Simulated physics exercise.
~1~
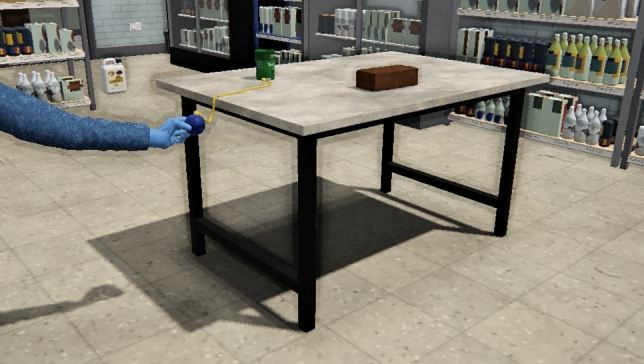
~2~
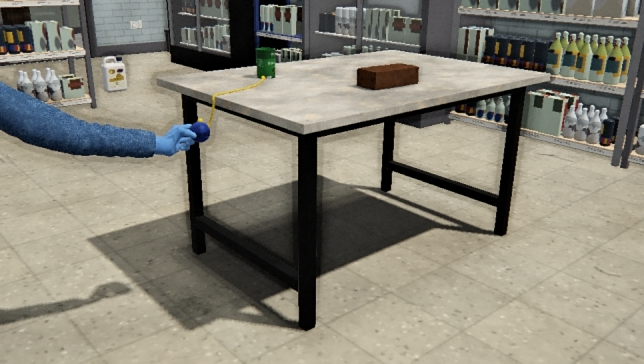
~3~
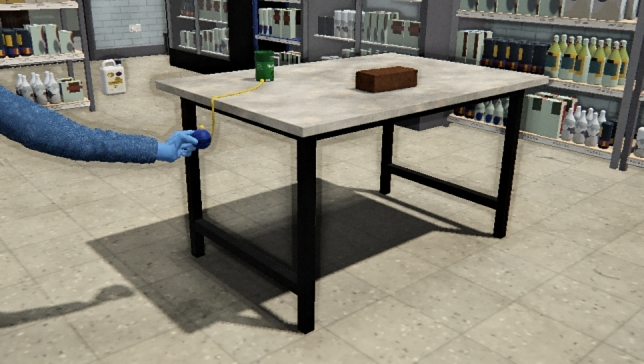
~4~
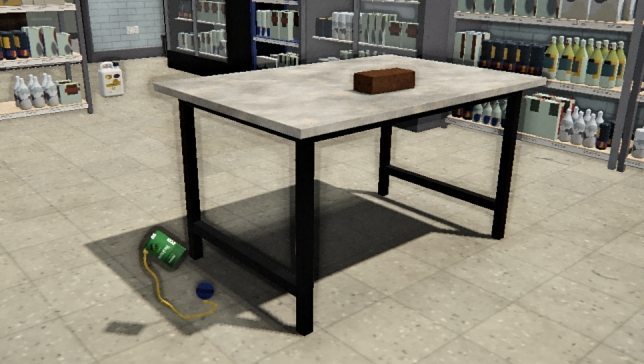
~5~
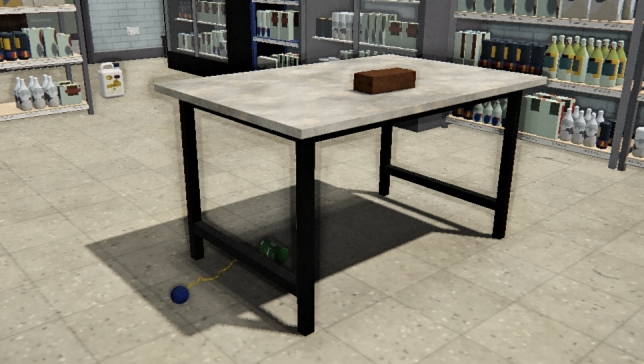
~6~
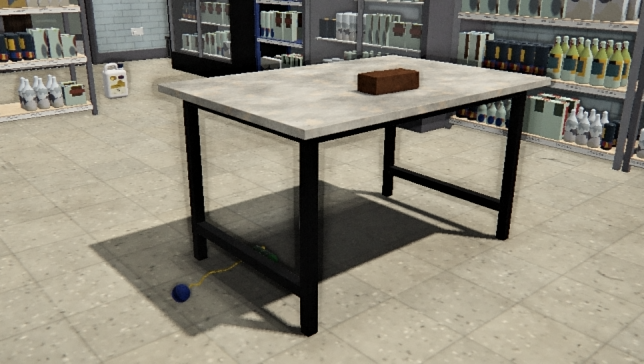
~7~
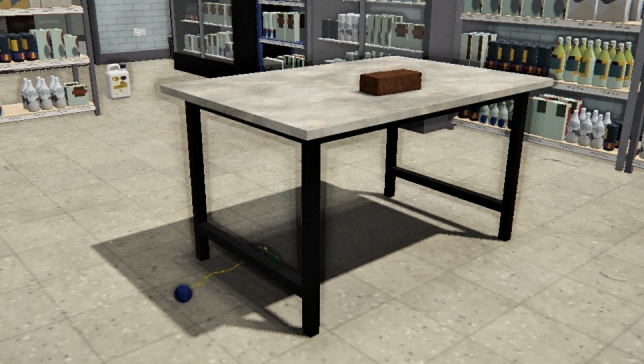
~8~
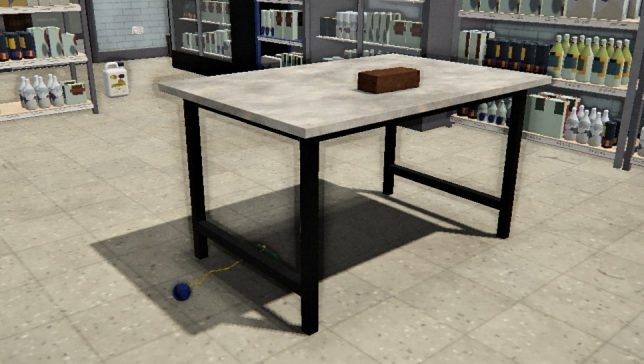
In a shop aisle, a gloved hand releasing a blue ball tied to a green cup, both ending on the floor, brick staying put.
